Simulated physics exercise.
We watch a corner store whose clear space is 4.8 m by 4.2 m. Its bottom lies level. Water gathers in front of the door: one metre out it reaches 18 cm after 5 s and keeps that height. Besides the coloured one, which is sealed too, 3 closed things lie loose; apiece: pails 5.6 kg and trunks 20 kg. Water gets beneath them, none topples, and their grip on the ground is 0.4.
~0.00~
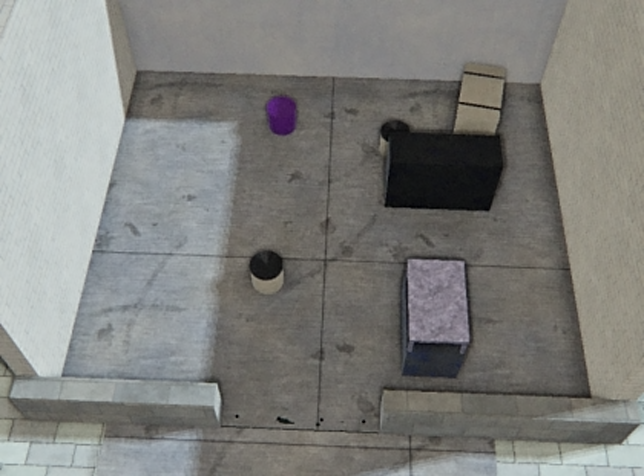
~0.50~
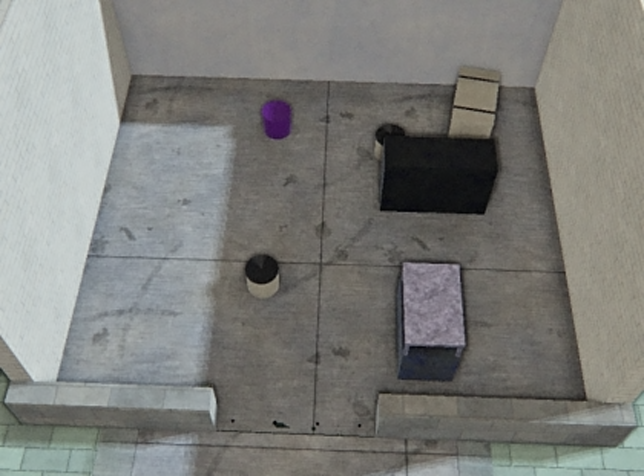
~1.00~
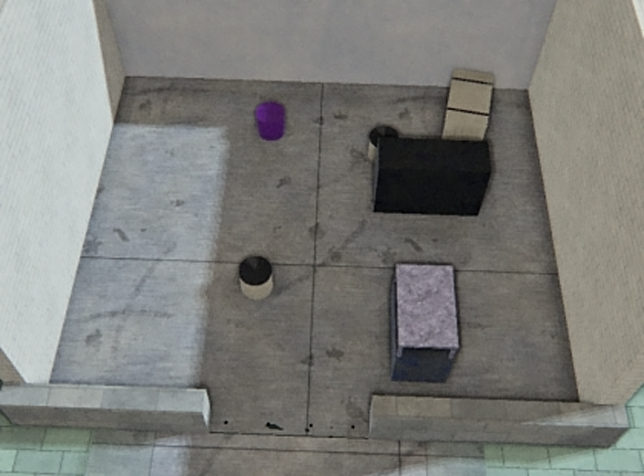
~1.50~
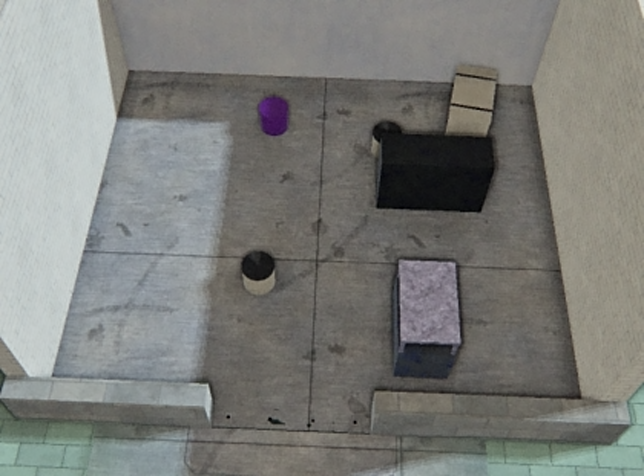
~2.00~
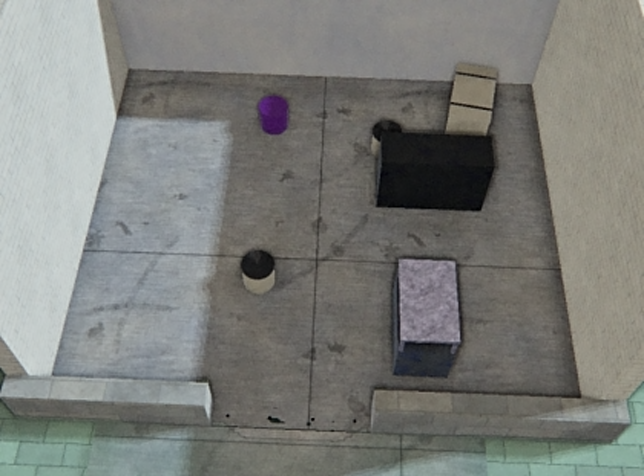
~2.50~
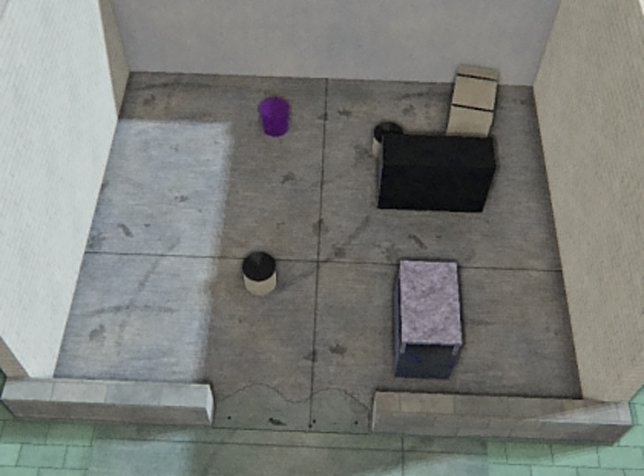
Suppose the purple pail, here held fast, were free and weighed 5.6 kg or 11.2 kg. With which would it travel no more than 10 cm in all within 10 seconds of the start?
Verdict: Only the higher weight holds it.
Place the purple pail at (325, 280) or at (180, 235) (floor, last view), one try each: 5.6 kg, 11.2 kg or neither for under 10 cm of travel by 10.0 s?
In turn: Neither holds; it takes the larger.
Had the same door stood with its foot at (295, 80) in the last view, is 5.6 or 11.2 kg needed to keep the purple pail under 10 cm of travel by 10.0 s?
In that case neither load is enough.
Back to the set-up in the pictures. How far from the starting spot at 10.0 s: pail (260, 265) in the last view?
In that order: 150 cm.
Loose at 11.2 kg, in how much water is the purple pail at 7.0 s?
Roughly 3 cm.
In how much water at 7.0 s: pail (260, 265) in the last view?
Roughly 4 cm.
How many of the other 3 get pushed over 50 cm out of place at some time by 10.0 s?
I count 1.
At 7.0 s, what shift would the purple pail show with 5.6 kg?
About 0 cm.
After 3.5 s the purple pail would be 0 cm from its start with 5.6 kg and 0 cm from its start with 11.2 kg; 0 cm of water round it then.
After 4.5 s the purple pail would be 0 cm from its start with 5.6 kg and 0 cm from its start with 11.2 kg; 0 cm of water round it then.
After 7.0 s the purple pail would be 0 cm from its start with 5.6 kg and 0 cm from its start with 11.2 kg; 3 cm of water round it then.
After 10.0 s the purple pail would be 40 cm from its start with 5.6 kg and 0 cm from its start with 11.2 kg; 6 cm of water round it then.
